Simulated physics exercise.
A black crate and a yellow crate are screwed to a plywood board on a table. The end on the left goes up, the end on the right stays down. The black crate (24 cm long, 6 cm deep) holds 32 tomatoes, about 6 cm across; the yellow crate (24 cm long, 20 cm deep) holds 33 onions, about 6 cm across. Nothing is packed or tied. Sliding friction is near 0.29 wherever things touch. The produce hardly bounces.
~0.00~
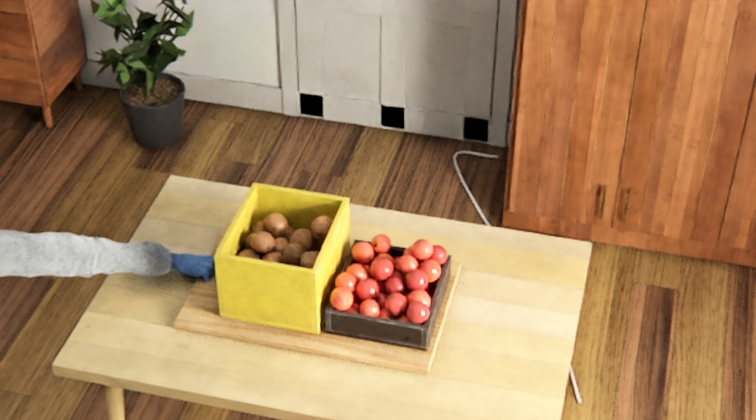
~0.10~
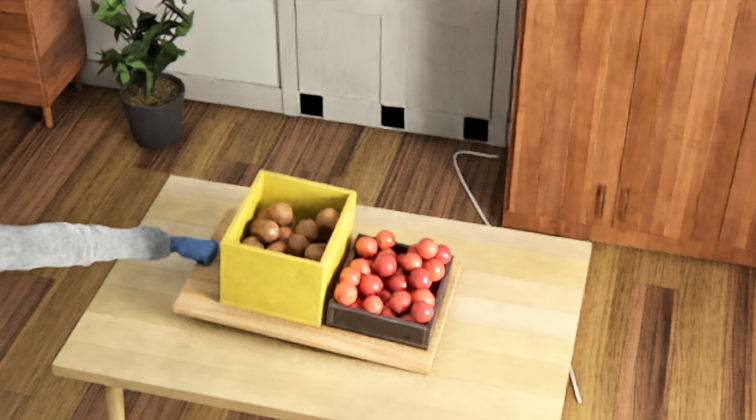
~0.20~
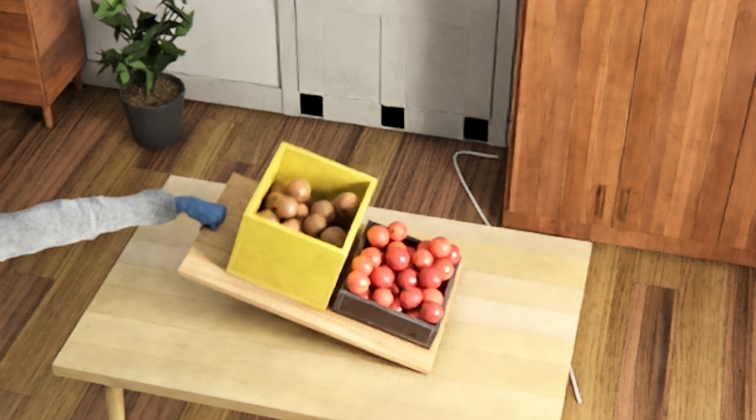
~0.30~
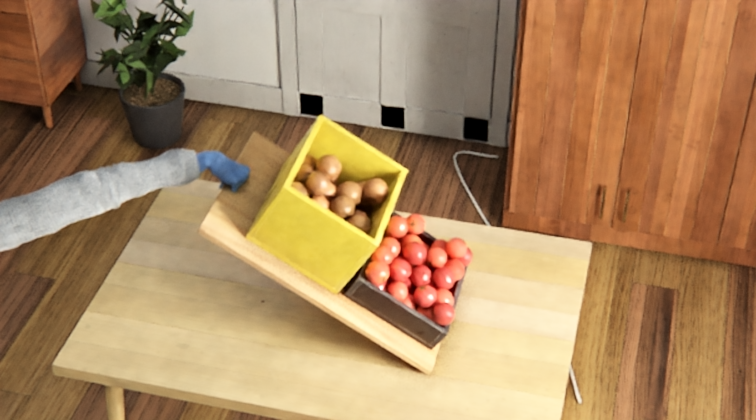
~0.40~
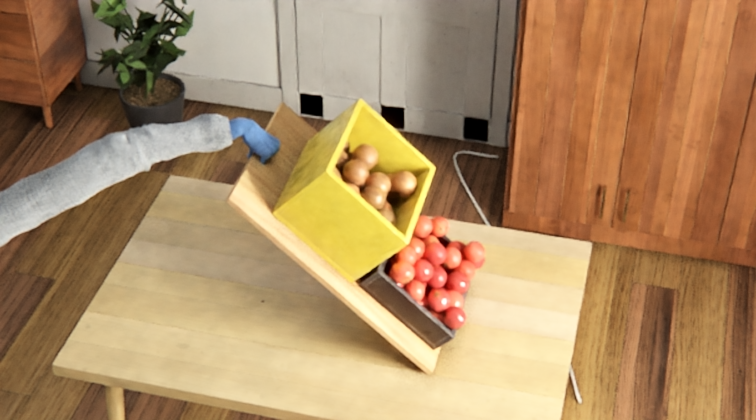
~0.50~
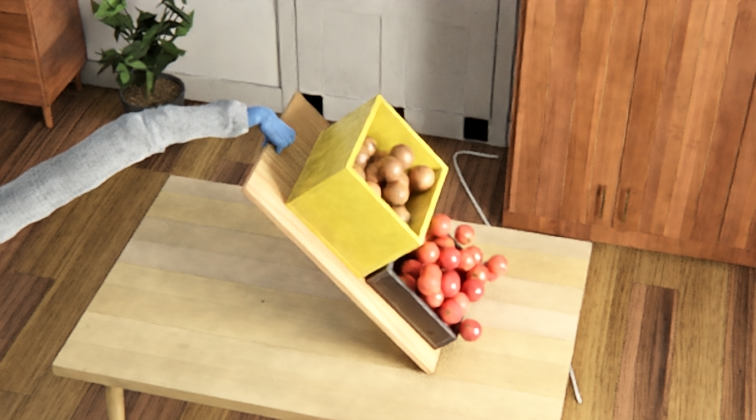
On a wooden table, a gloved hand raising a board's left end, tilting yellow and black crates, tomatoes starting to tumble out.
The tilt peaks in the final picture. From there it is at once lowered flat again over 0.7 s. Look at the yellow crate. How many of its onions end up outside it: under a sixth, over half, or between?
Under a sixth of the onions leave the yellow crate.
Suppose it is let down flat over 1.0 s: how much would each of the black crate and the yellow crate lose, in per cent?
Then black crate 50, yellow crate 0 per cent.
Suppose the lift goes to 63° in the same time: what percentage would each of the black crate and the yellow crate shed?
Then black crate 60, yellow crate 40 per cent.
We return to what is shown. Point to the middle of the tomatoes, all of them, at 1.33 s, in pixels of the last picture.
Around (466, 316).
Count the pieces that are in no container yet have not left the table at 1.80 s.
About 8.
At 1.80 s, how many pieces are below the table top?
Roughly 12.
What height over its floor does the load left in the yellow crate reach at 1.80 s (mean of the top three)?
Some 16 cm.
After 0.71 s, tilt 37°; black crate 18 in, 14 out and yellow crate 32 in, 1 out.
After 0.97 s, tilt 12°; black crate 15 in, 17 out and yellow crate 31 in, 2 out.
After 1.33 s, tilt 0°; black crate 15 in, 17 out and yellow crate 31 in, 2 out.
When it is over (at 1.80 s), black crate 15 in, 17 out and yellow crate 31 in, 2 out. Asked share, 2 of 33, 6 per cent.
